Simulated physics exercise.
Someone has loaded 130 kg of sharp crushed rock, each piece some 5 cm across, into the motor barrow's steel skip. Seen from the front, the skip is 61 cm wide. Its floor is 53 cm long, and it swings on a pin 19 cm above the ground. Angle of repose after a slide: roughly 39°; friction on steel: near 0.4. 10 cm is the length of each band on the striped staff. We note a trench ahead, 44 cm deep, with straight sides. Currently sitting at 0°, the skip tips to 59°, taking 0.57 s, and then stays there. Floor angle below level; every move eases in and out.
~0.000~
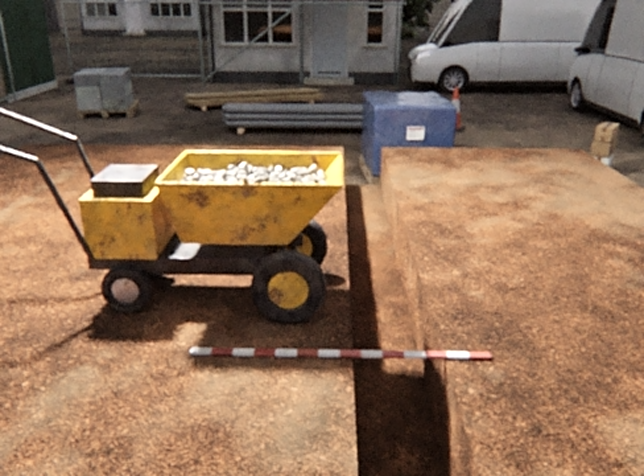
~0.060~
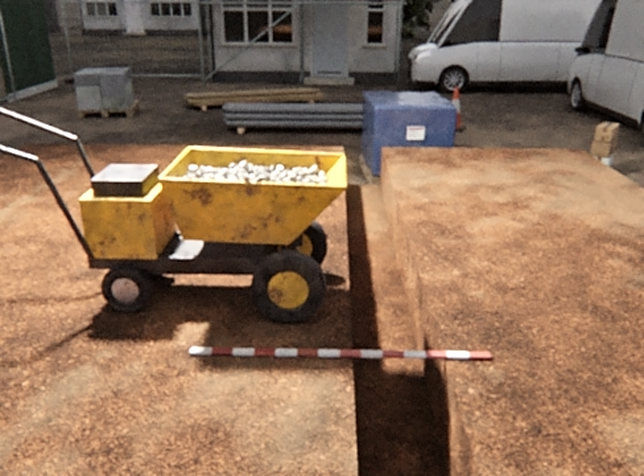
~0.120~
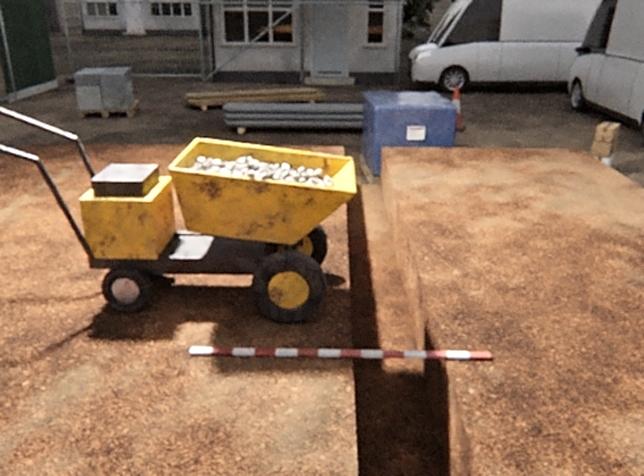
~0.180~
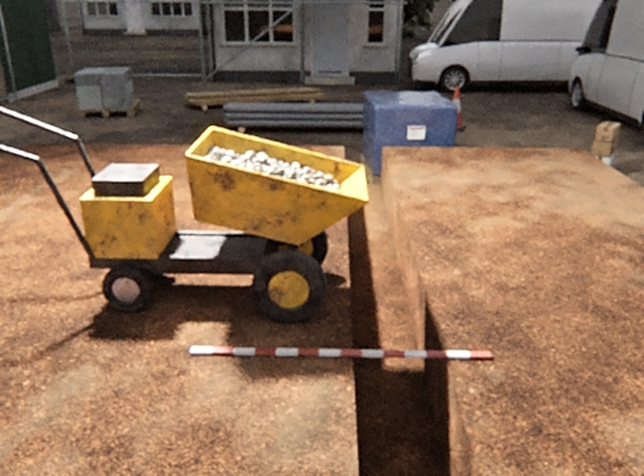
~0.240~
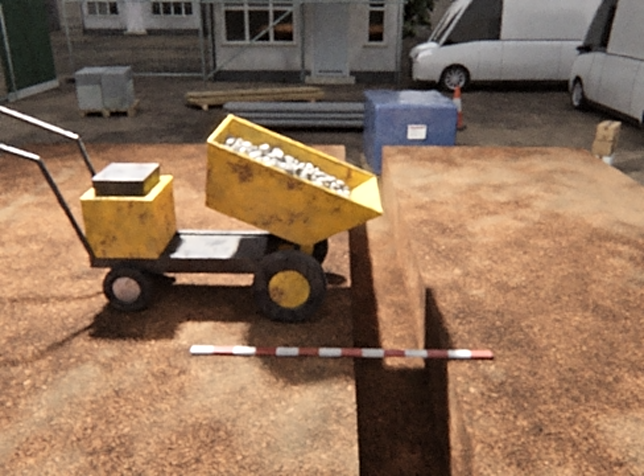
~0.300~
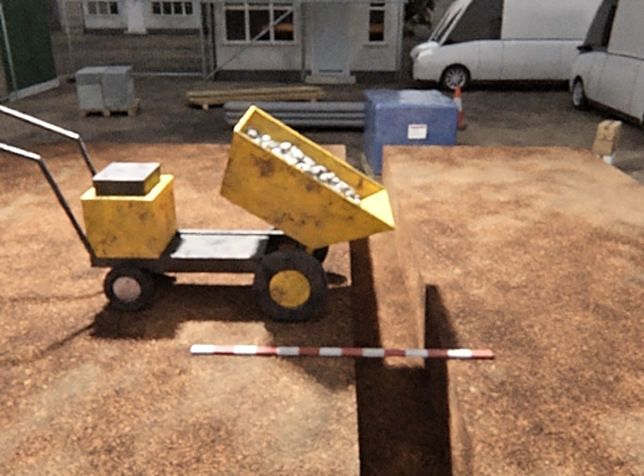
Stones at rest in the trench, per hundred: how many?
Approx. 16 %.
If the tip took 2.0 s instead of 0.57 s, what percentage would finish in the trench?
That works out at about 20 in a hundred.
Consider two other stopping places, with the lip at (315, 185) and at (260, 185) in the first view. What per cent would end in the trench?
Around 35 and then 45 percent.
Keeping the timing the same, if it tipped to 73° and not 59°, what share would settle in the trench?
Roughly 50% would end there.
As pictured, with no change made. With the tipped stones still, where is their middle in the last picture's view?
Near (453, 296).
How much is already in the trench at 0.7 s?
At that moment: Approx. 5 %.
After 0.4 s the floor is at 50°; 100 % in the skip; the foremost stones are at (384, 238).
After 0.7 s the floor is at 59°; 93 % in the skip, 4 % in the trench, 3 % past the trench; the foremost stones are at (456, 290).
After 1.0 s the floor is at 59°; 61 % in the skip, 7 % in the trench, 31 % past the trench; the foremost stones are at (544, 298).
After 3.0 s the floor is at 59°; 51 % in the skip, 16 % in the trench, 33 % past the trench; the foremost stones are at (589, 286).
